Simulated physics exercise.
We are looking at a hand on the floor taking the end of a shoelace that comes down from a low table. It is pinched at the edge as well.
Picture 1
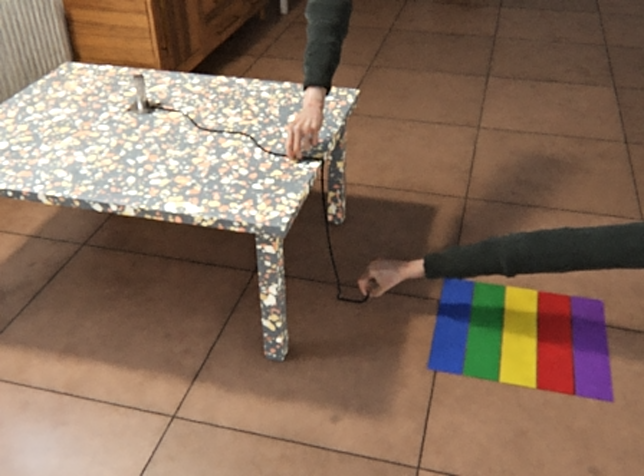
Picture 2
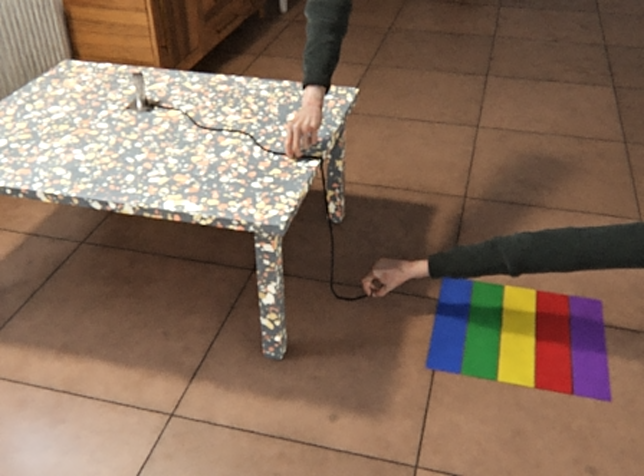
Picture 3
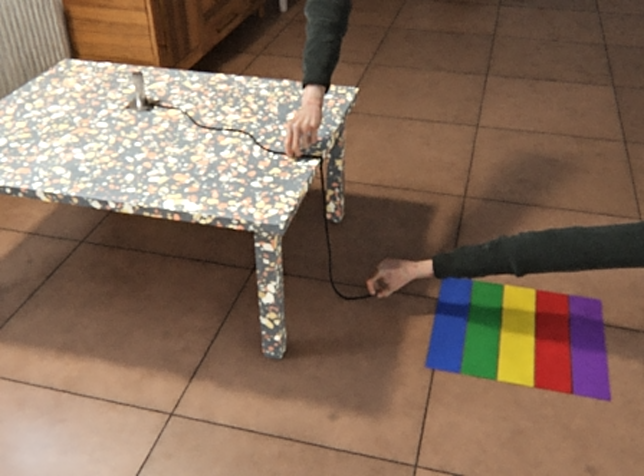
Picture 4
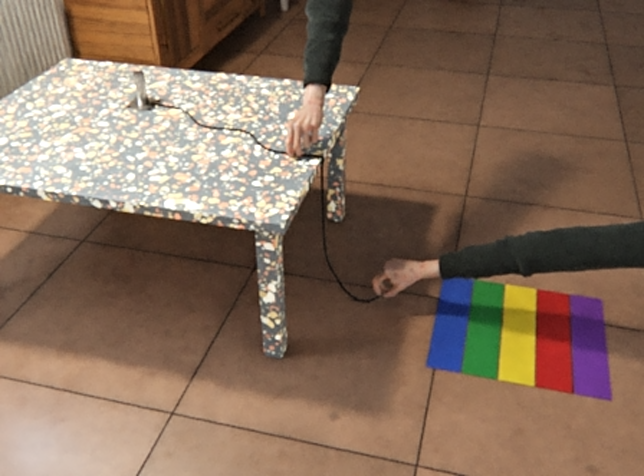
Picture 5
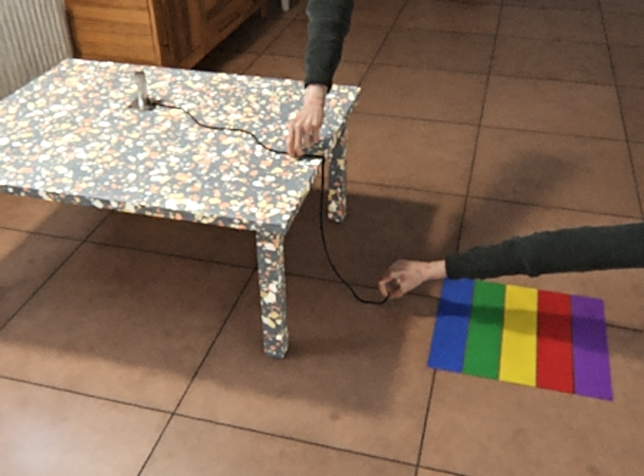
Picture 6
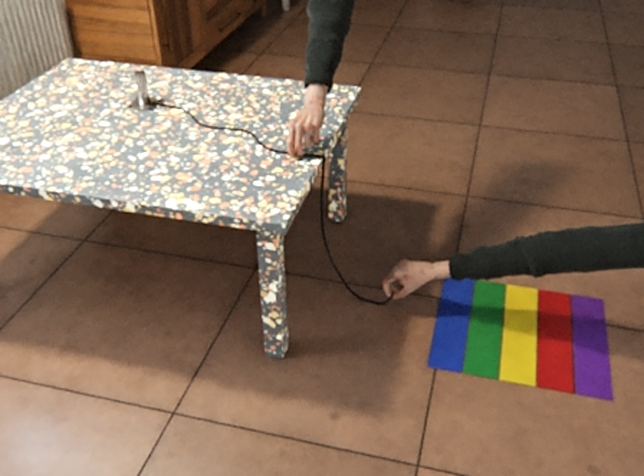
A hand near the floor drew the end of a dark shoelace slightly to the right, toward some colored stripes, while another hand kept it pinched at the edge of a speckled low table.
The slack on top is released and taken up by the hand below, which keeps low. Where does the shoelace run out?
It halts on the green strip.
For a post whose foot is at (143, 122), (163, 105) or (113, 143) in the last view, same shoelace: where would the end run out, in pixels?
The places are (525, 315), (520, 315) and (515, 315).
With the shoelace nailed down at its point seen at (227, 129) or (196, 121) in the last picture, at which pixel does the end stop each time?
The places are (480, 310) and (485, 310).
Soon after, end near (439, 302); over blue.
Then, end near (471, 308); over blue.
At full stretch, end near (491, 311); over green. Over green.
